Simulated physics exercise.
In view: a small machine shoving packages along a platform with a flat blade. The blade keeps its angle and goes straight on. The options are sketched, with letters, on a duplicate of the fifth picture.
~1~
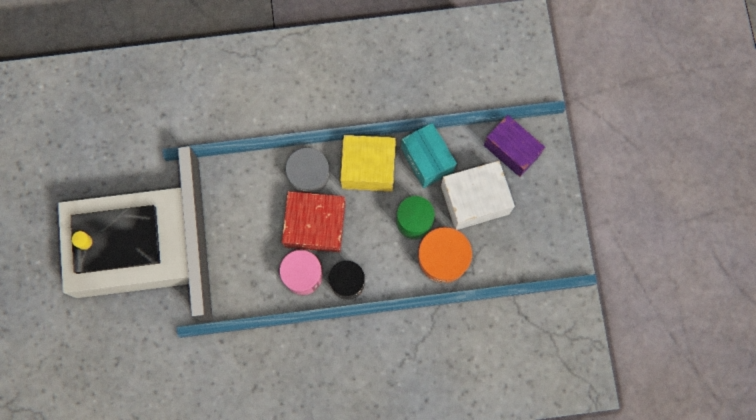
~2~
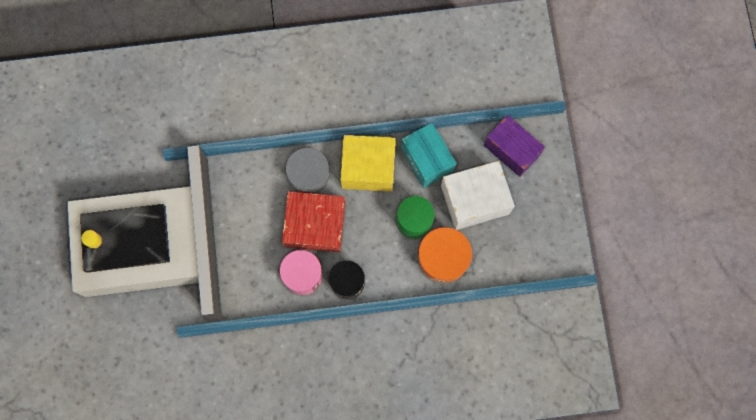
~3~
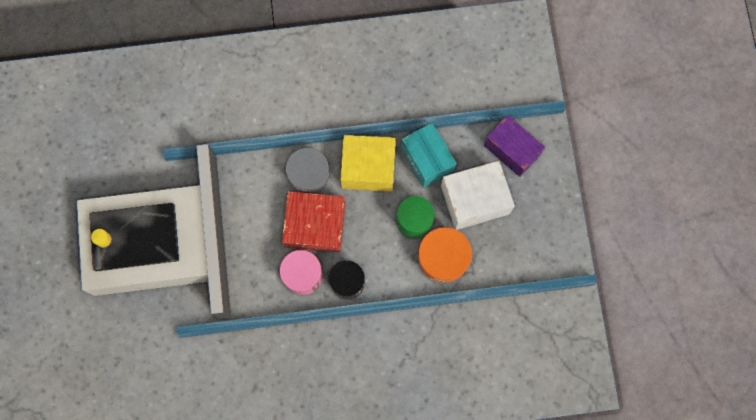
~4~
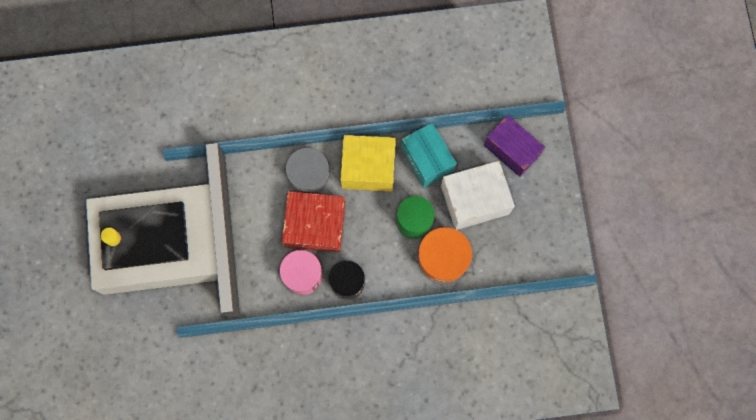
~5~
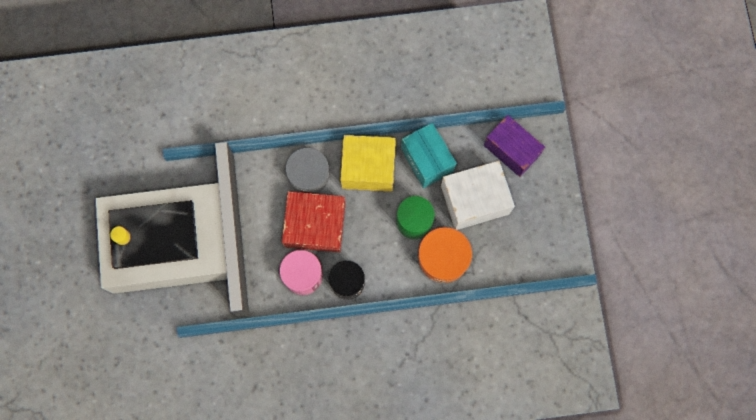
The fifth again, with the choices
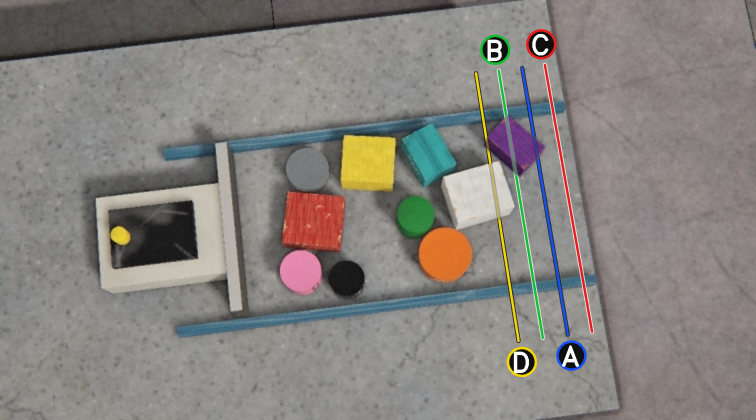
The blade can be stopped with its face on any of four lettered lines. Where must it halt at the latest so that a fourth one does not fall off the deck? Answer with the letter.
Stop at D.
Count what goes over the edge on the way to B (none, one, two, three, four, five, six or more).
By then, five.
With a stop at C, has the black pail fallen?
Yes.
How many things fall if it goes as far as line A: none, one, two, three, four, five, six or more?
By then, six or more.
On the copy, A at (544, 197); B at (520, 200); C at (568, 194); D at (497, 203).
On D. First, robot (259, 221); turquoise box (438, 154); black pail (392, 281).
Then, robot (355, 209); purple crate (570, 139); white crate (546, 187).
Finally, robot (429, 200); turquoise box over the edge; white crate over the edge; three fallen.
By contrast, A drops six; B drops five; C drops ten.
